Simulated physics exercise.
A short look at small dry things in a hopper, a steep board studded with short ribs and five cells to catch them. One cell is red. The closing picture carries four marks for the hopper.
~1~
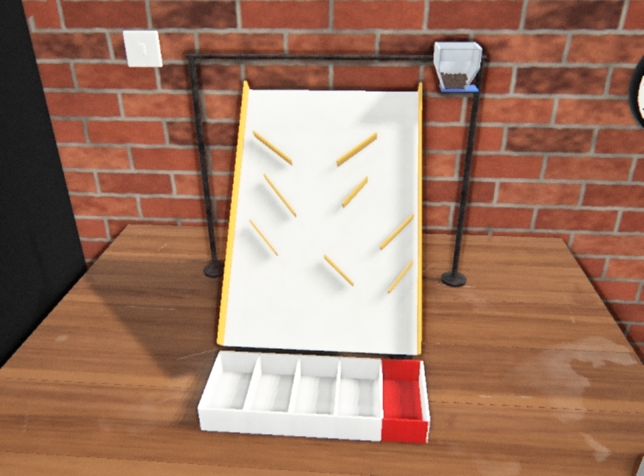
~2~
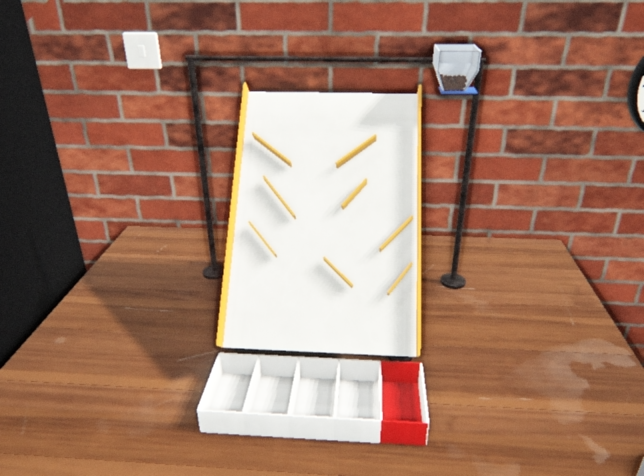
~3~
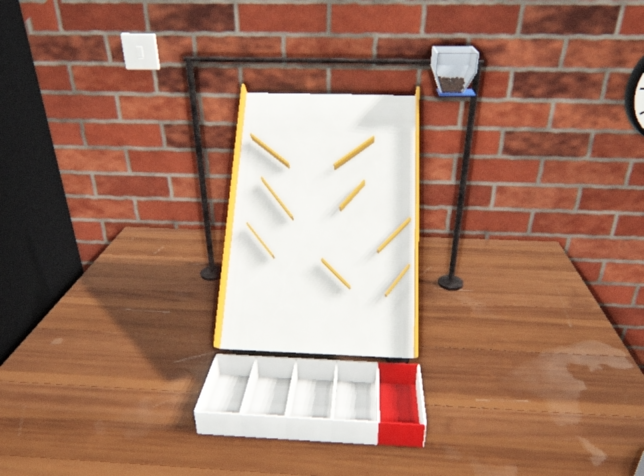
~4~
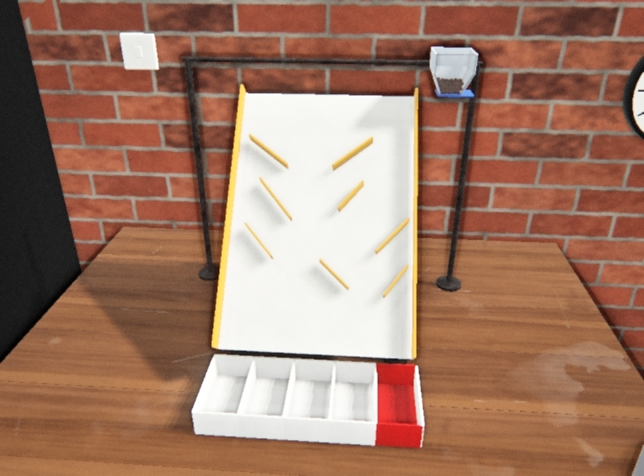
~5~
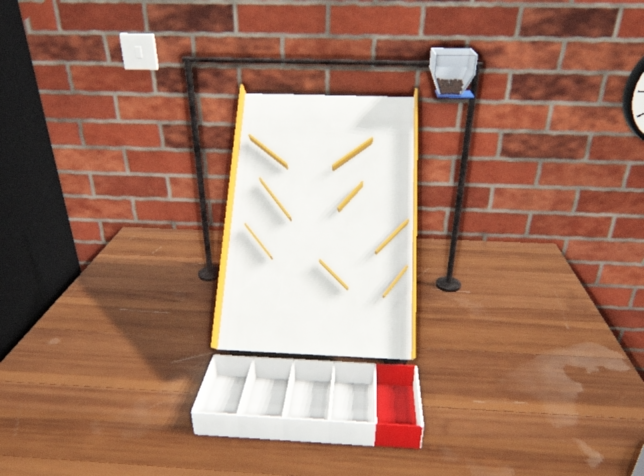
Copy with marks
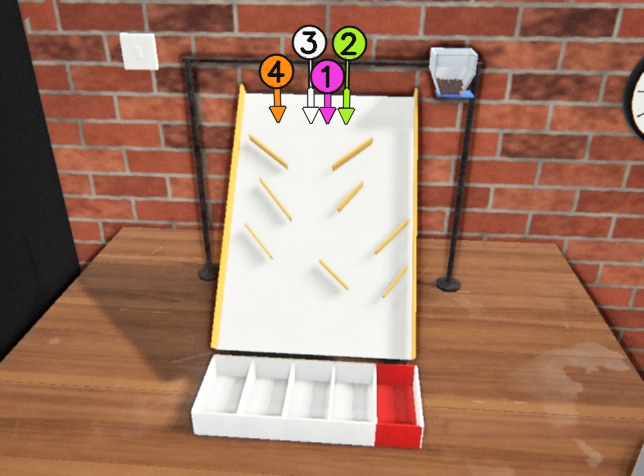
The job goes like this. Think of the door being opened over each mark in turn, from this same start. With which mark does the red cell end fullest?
It is 4.
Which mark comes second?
It is 3.
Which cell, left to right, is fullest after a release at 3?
It is the third one.
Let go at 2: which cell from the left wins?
It is the second one.
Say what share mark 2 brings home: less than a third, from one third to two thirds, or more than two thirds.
It is less than a third.
On the marked copy, mark 1 meets the board at (327, 117); mark 2 meets the board at (346, 118); mark 3 meets the board at (311, 117); mark 4 meets the board at (278, 116).
With 1, a small part in the red cell, most in other cells, a small part outside the box.
With 2, a small part in the red cell, most in other cells, a small part outside the box.
With 3, about a quarter in the red cell, about two thirds in other cells, a small part outside the box.
With 4, about two thirds in the red cell, about a third in other cells, a stray few outside the box.
